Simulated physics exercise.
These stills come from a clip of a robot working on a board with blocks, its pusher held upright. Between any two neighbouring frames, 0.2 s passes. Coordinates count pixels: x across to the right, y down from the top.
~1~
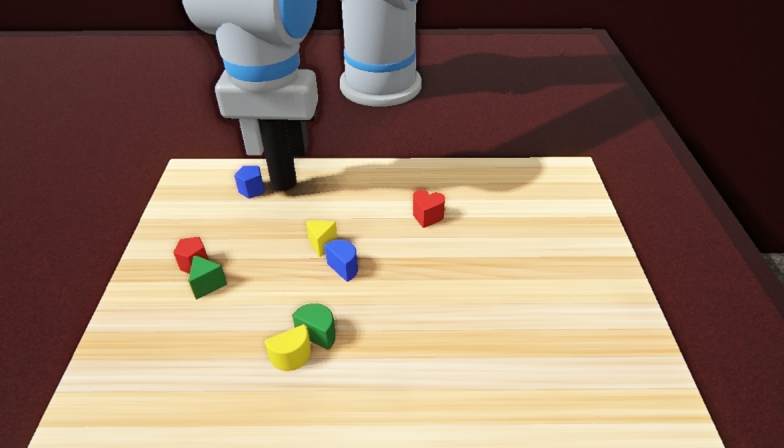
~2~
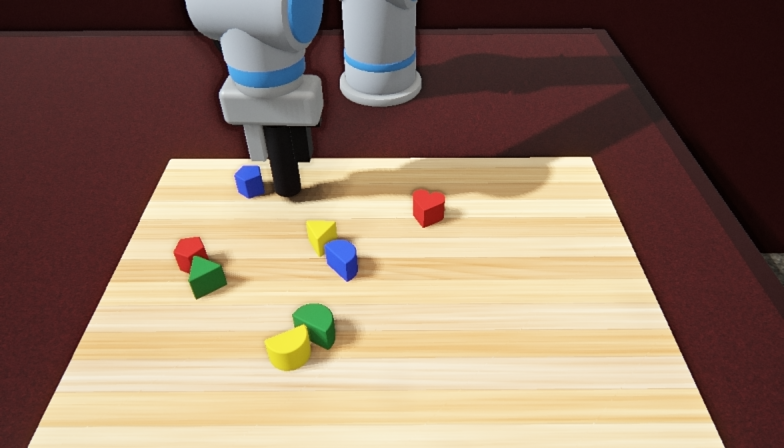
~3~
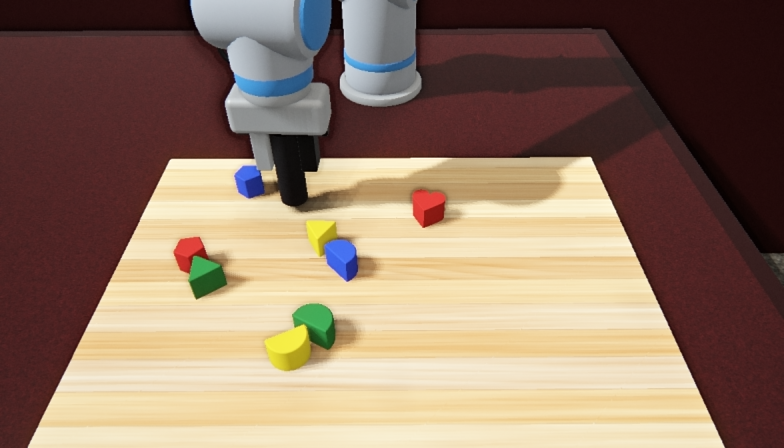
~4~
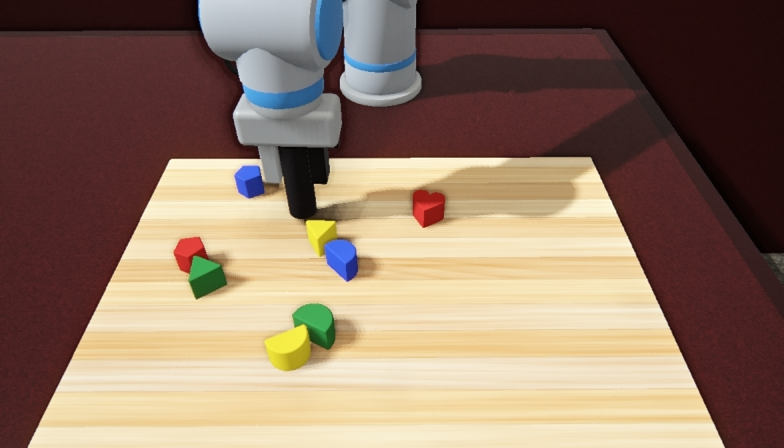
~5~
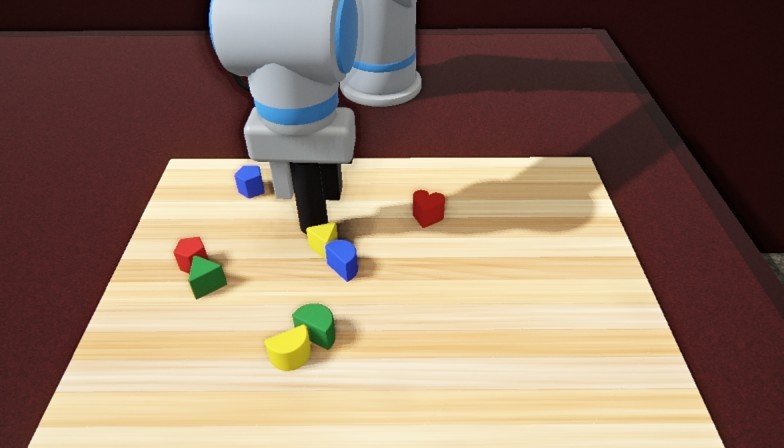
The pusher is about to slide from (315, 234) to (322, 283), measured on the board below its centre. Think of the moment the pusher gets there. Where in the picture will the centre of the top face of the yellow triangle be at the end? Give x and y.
It will likely be found at (336, 279).
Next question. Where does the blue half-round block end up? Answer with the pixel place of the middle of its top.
It sits at (358, 264).
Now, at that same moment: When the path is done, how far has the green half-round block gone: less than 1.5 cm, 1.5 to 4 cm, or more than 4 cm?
The distance will be below 1.5 cm.
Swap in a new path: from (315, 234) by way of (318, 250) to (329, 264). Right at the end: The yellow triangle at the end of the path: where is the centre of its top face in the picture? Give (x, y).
At pixel (331, 263).
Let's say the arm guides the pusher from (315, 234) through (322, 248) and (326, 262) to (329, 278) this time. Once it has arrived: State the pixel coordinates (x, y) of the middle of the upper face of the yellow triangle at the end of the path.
Pixel (336, 277).
The first path, step by step. Halfway along, pusher (317, 251); yellow triangle (327, 255); blue half-round block (352, 259), turned 70° anticlockwise.
At the end, pusher (321, 275); green half-round block in place; yellow triangle (336, 279), turned 35° anticlockwise; blue half-round block (358, 264), turned 105° anticlockwise.
